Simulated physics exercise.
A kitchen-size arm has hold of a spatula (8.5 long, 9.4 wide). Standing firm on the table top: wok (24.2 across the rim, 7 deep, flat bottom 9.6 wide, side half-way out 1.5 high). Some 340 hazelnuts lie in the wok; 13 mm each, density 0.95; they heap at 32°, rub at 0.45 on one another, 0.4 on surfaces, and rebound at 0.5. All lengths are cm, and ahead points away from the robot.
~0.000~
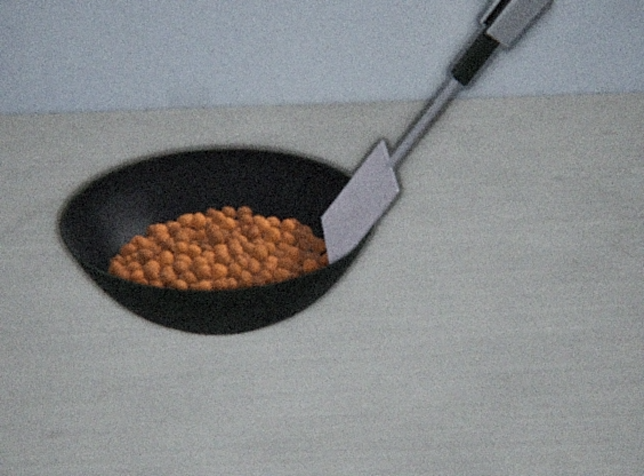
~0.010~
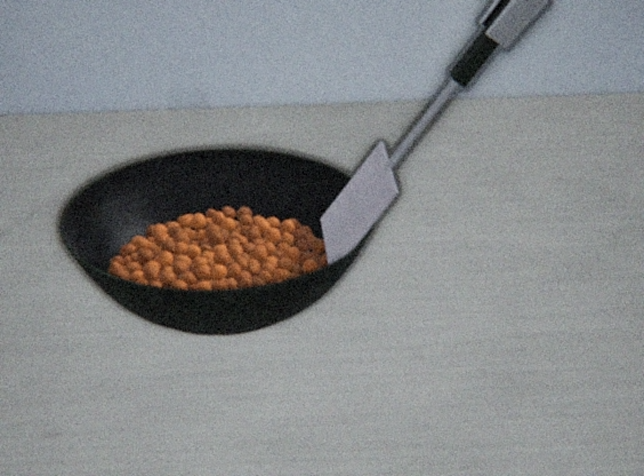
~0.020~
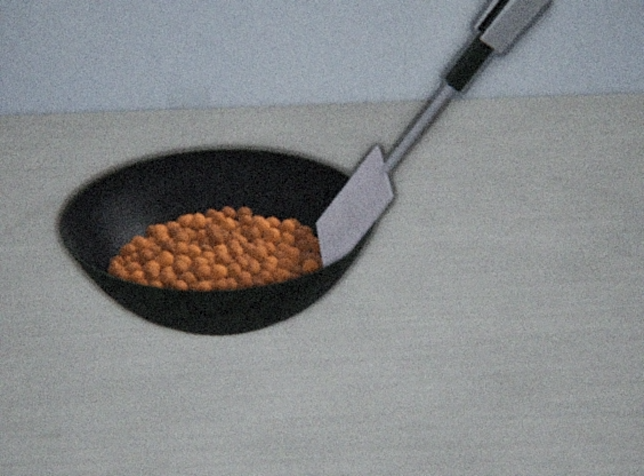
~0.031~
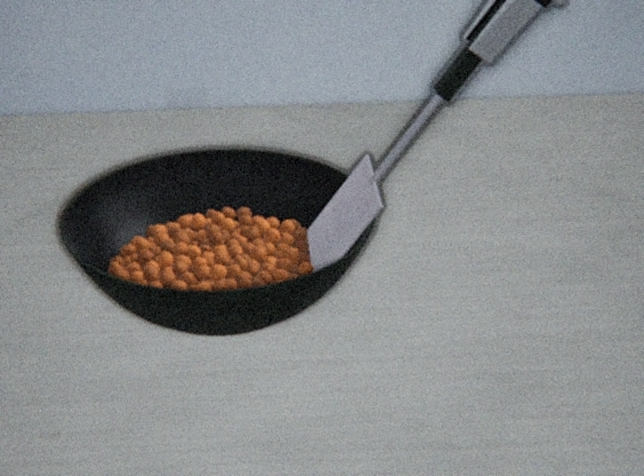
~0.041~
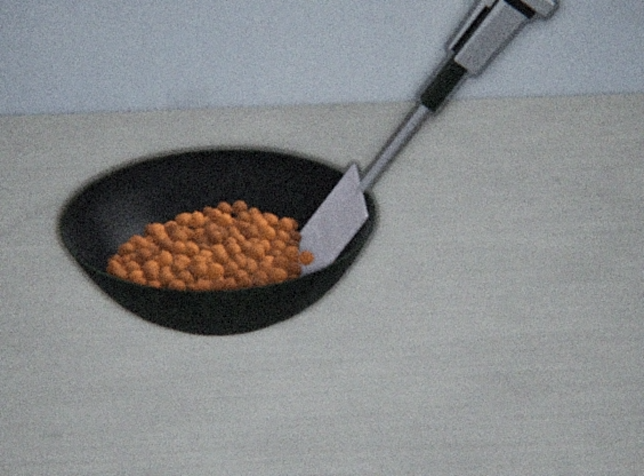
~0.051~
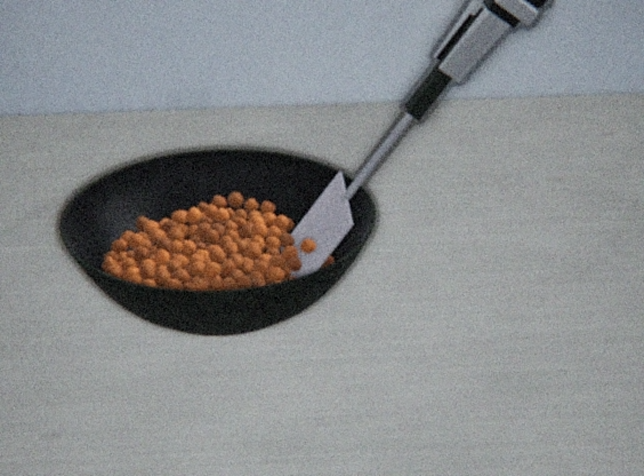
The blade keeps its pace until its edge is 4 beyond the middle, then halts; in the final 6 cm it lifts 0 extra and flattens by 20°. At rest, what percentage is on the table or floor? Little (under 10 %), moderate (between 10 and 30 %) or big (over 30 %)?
Share on the table or floor: Little (under 10 %).
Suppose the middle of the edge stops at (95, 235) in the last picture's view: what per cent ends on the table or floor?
About 65 per cent.
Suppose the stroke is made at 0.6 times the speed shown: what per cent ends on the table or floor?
About 0 per cent.
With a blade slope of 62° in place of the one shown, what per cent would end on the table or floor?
It would be near 5 per cent.
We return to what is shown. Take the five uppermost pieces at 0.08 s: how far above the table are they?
About 6 cm.
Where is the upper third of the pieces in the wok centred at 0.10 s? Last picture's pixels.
At about (152, 238).
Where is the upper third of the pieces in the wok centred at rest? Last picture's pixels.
Near (118, 238).
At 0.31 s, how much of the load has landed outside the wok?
About 5 per cent.
After 0.08 s, sloping 53°, highest piece 8 above the table; 339 in the wok.
After 0.10 s, sloping 46°, highest piece 10 above the table; 339 in the wok.
After 0.31 s, sloping 34°, highest piece 8 above the table; 324 in the wok, 12 on the table or floor, 3 on the blade or in flight.
After 1.36 s, sloping 34°, highest piece 8 above the table; 324 in the wok, 15 on the table or floor.
At rest, 324 in the wok, 15 on the table or floor. That is 4 % on the table or floor.
